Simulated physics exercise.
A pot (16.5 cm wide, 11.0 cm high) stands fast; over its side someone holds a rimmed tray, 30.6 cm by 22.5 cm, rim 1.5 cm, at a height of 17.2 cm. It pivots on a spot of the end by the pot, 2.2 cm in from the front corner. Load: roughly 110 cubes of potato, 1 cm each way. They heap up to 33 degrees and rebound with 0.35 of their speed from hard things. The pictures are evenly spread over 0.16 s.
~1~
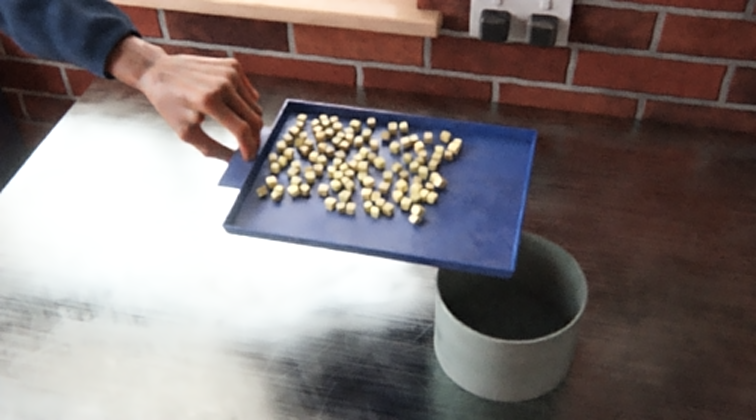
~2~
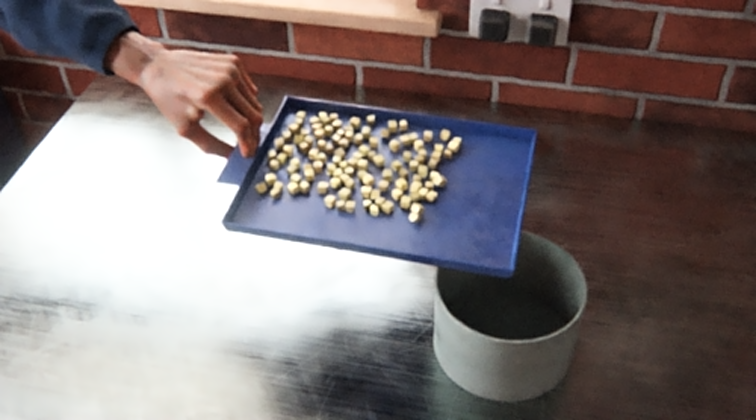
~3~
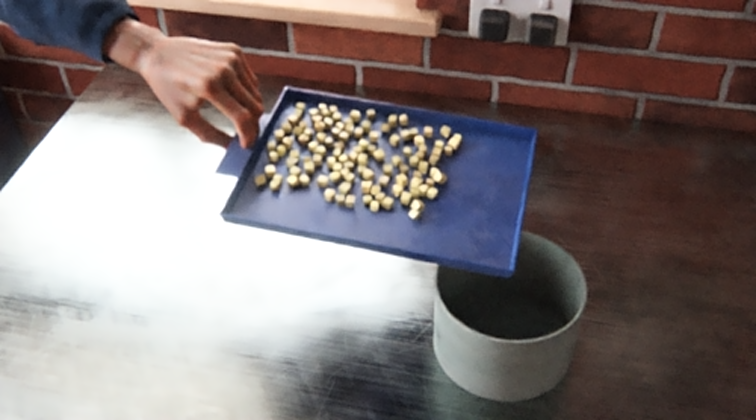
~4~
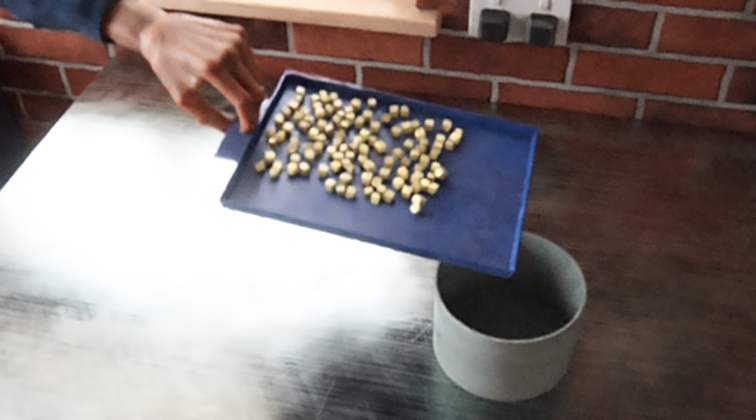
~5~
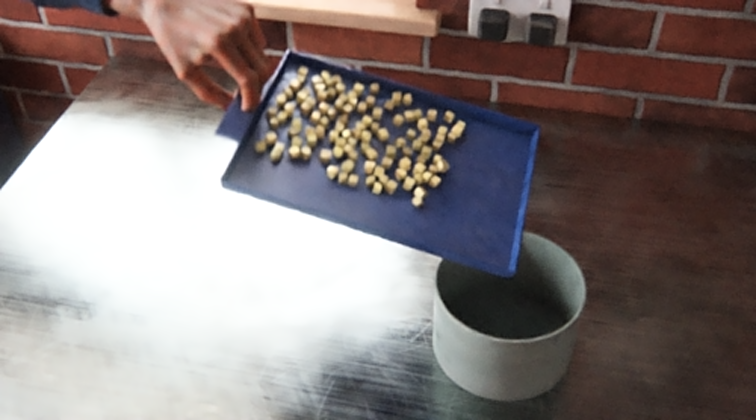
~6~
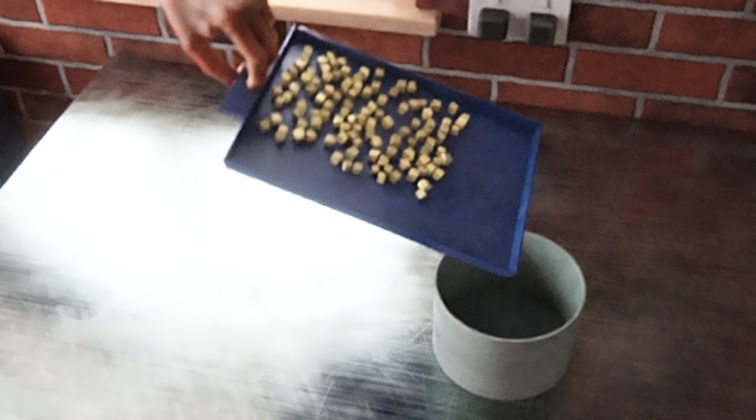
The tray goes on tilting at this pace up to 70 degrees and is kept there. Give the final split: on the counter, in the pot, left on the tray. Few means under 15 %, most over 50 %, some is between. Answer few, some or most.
Counter most, pot some, tray few.
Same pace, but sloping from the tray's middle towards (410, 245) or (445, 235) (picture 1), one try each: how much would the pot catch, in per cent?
About 5 and 10 per cent.
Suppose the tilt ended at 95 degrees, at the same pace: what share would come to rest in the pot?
In that case some 15 per cent.
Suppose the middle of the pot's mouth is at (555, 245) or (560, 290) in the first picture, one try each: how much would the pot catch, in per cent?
Some 55 and 65 per cent.
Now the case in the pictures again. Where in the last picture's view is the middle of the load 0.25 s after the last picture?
At about (475, 65).
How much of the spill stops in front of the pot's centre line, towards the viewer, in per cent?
Roughly 40 per cent.
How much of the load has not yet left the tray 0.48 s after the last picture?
Some 5 per cent of the load.
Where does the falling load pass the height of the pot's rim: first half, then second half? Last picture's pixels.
First near (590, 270), later near (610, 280).
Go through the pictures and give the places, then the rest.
Tray tilt 0 degrees, front corners at (225, 224) and (511, 268); middle of the pieces at (358, 160); pot at (511, 282), in the first frame.
Tray tilt 1 degrees, front corners at (224, 221) and (510, 267); middle of the pieces at (358, 158), in the second frame.
Tray tilt 3 degrees, front corners at (223, 212) and (511, 268), lowest corner right front; middle of the pieces at (357, 152), in the third frame.
Tray tilt 7 degrees, front corners at (223, 198) and (512, 268), lowest corner right front; middle of the pieces at (358, 142), in the fourth frame.
Tray tilt 13 degrees, front corners at (224, 179) and (512, 269), lowest corner right front; middle of the pieces at (361, 128), in the fifth frame.
Tray tilt 19 degrees, front corners at (228, 158) and (514, 269), lowest corner right front; middle of the pieces at (365, 114); pot at (510, 281), in the sixth frame.
Then, 0.15 s after the last picture, tilt 47 degrees; the tray holds 100 %, the pot 0 %.
Then, 0.25 s after the last picture, tilt 65 degrees; the tray holds 100 %, the pot 0 %.
Then, 0.48 s after the last picture, tilt 70 degrees; the tray holds 5 %, the pot 20 %.
In the end, counter 70 %, pot 25 %, tray 5 %.
